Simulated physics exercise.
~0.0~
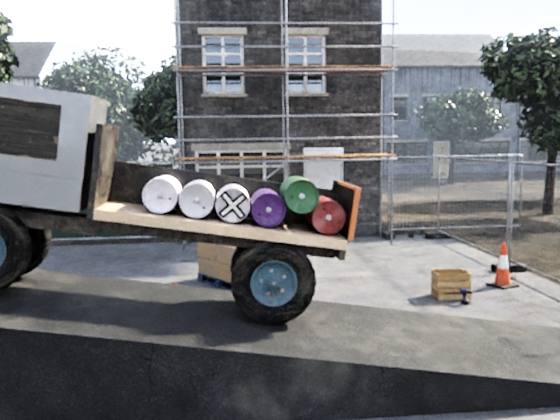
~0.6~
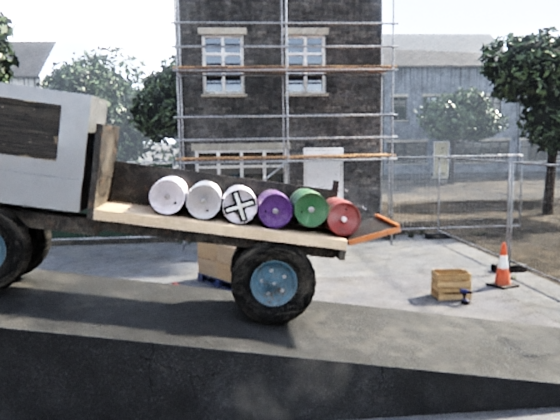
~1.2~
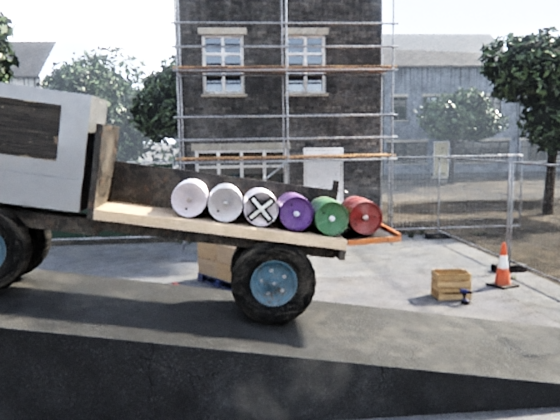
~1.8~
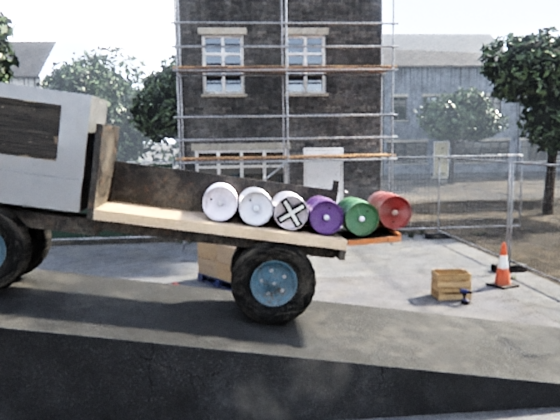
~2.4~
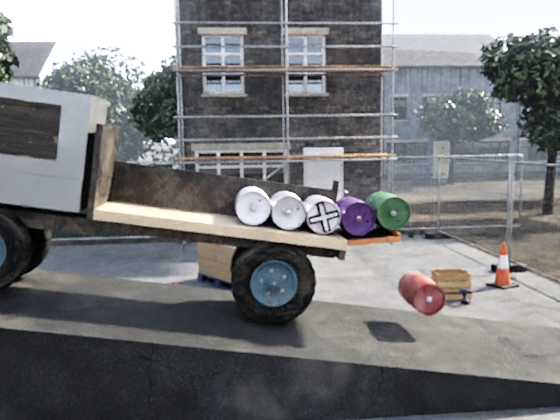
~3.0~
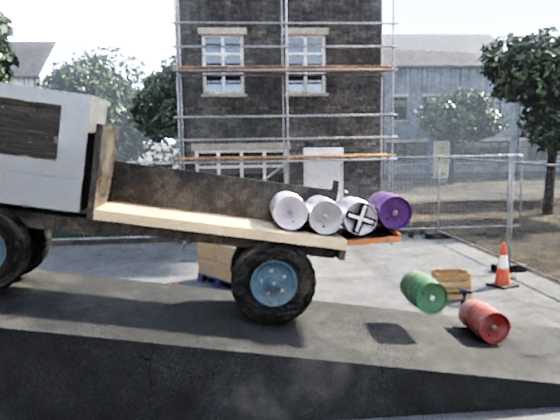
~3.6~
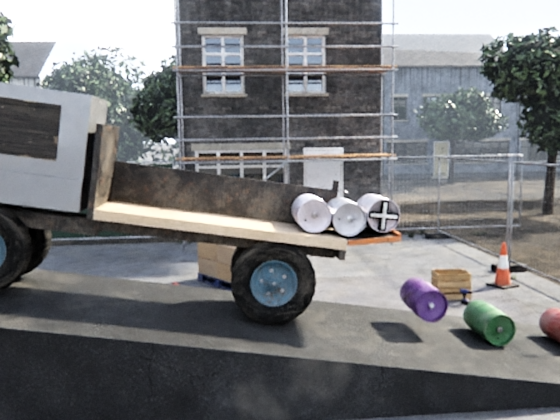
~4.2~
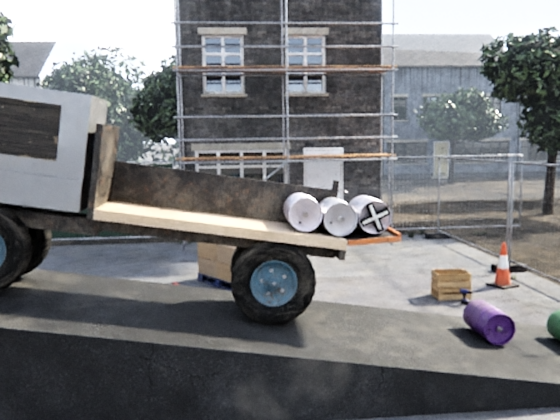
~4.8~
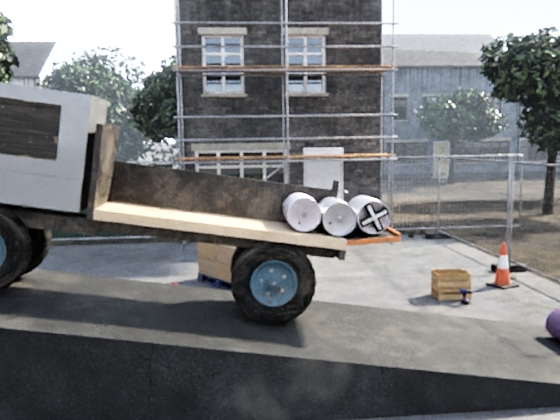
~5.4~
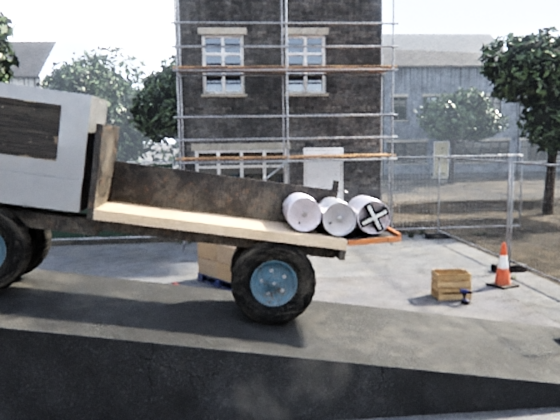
Red, green and purple kegs rolling off a sloping truck bed as its gate drops, leaving two white and one cross-marked behind.
